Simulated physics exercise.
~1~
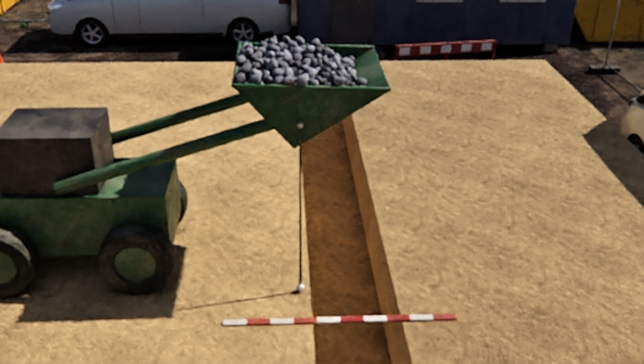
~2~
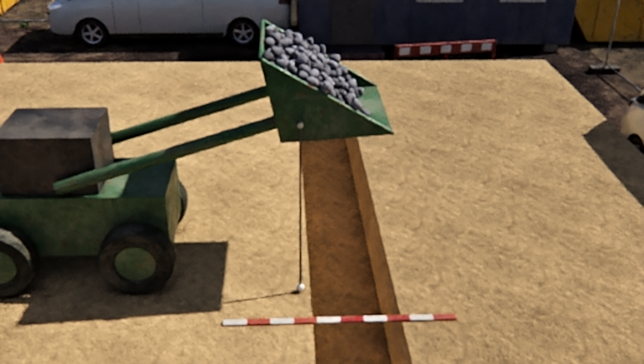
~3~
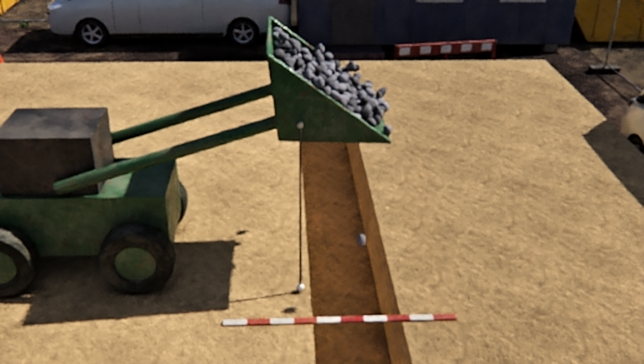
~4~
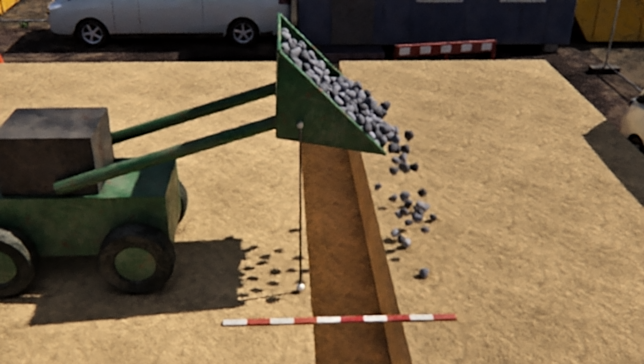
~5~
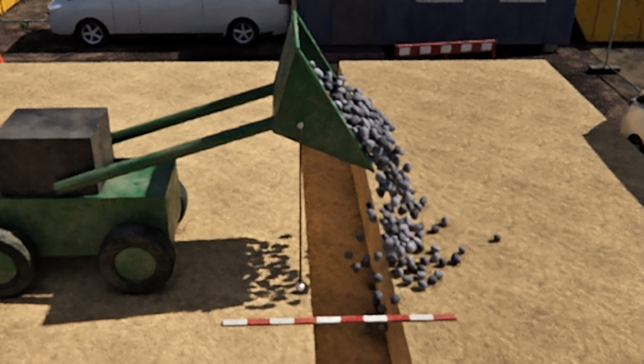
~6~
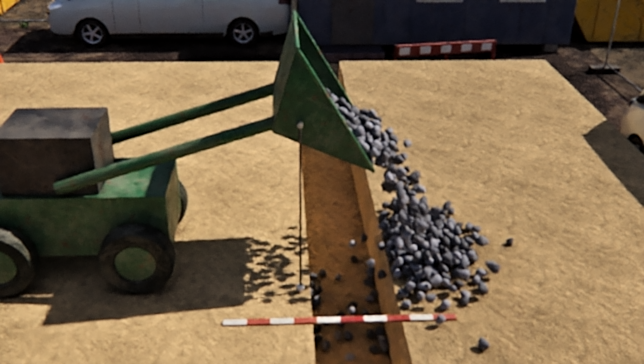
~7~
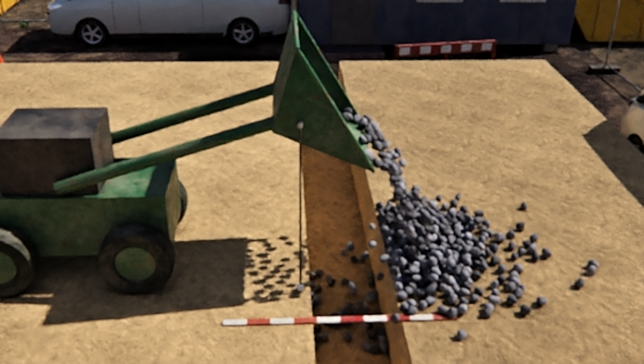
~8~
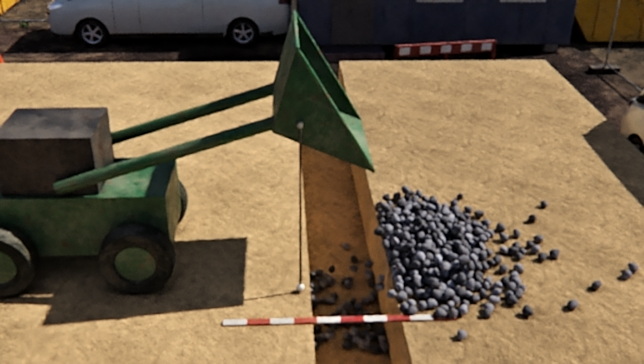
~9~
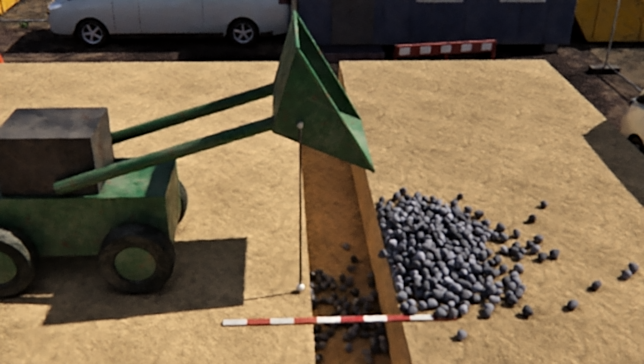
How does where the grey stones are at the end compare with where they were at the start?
At the start the stones were heaped in the loader's raised bucket. By the end most lay in a pile on the sandy ground to the right of the trench, with a smaller amount down inside it.
